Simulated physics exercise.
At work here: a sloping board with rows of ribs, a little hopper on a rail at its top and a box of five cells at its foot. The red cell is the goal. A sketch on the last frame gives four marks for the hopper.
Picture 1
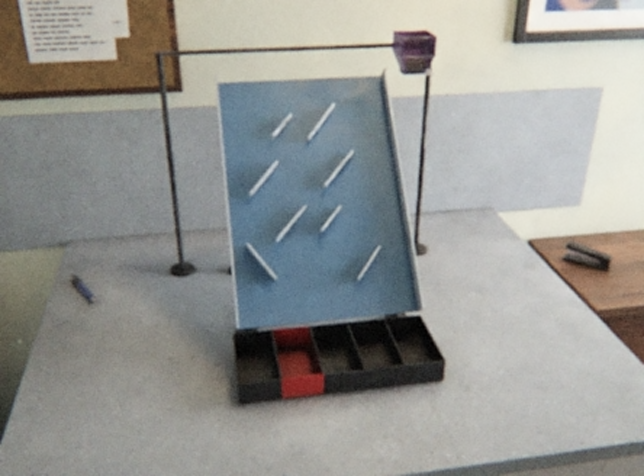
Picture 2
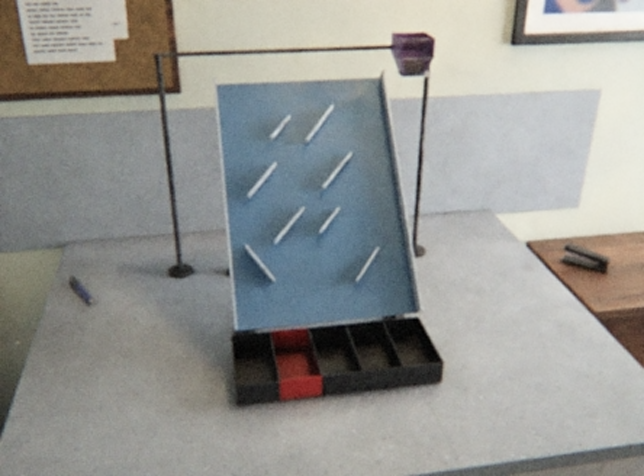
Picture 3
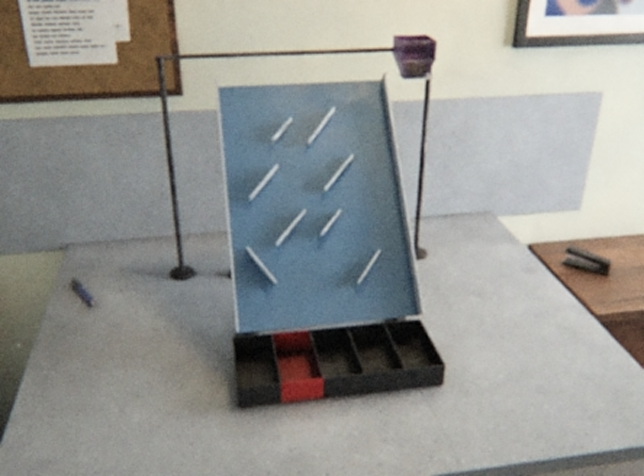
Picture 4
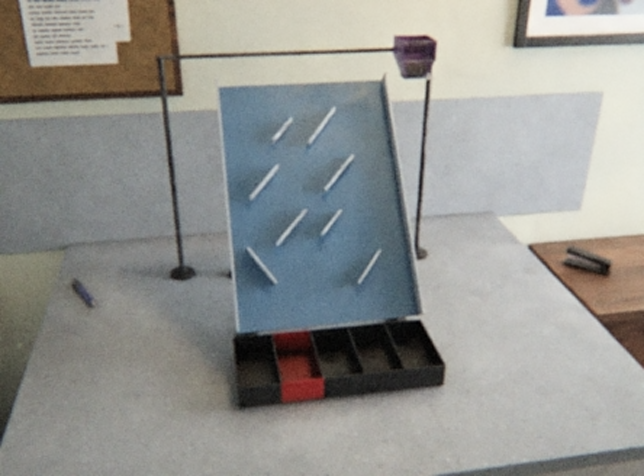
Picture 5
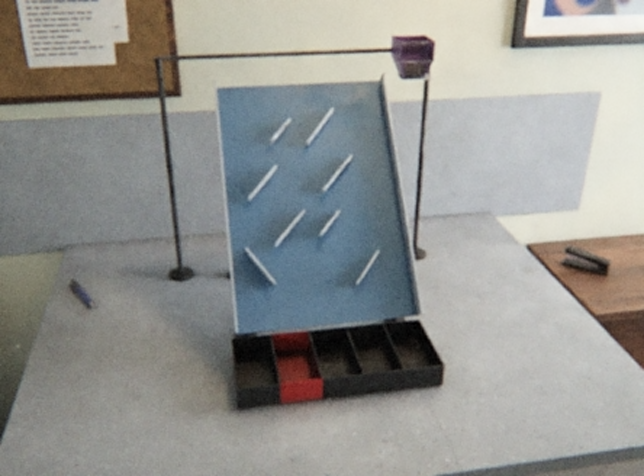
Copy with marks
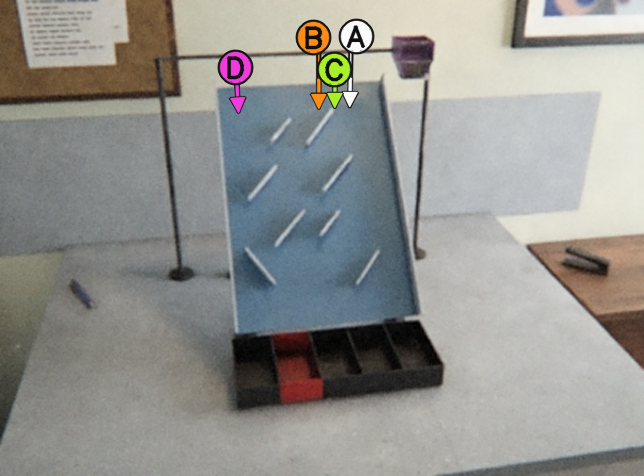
A sloping blue board with slanted white ribs stood on a grey table, a small purple hopper above its top right and a black box with one red cell below; nothing noticeably moved.
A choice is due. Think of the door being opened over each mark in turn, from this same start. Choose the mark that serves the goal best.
B works best here.
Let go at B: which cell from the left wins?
The second from the left.
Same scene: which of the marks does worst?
It is D.
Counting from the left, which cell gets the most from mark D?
It is the first one.
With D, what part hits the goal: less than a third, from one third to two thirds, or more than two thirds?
Less than a third.
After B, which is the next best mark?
That would be C.
On the marked copy, mark A meets the board at (349, 101); mark B meets the board at (318, 103); mark C meets the board at (334, 102); mark D meets the board at (238, 107).
With A, about a quarter in the red cell, about two thirds in other cells, a small part outside the box.
With B, about two thirds in the red cell, about a quarter in other cells.
With C, about half in the red cell, about a third in other cells, a small part outside the box.
With D, a stray few in the red cell, nearly all in other cells, a small part outside the box.
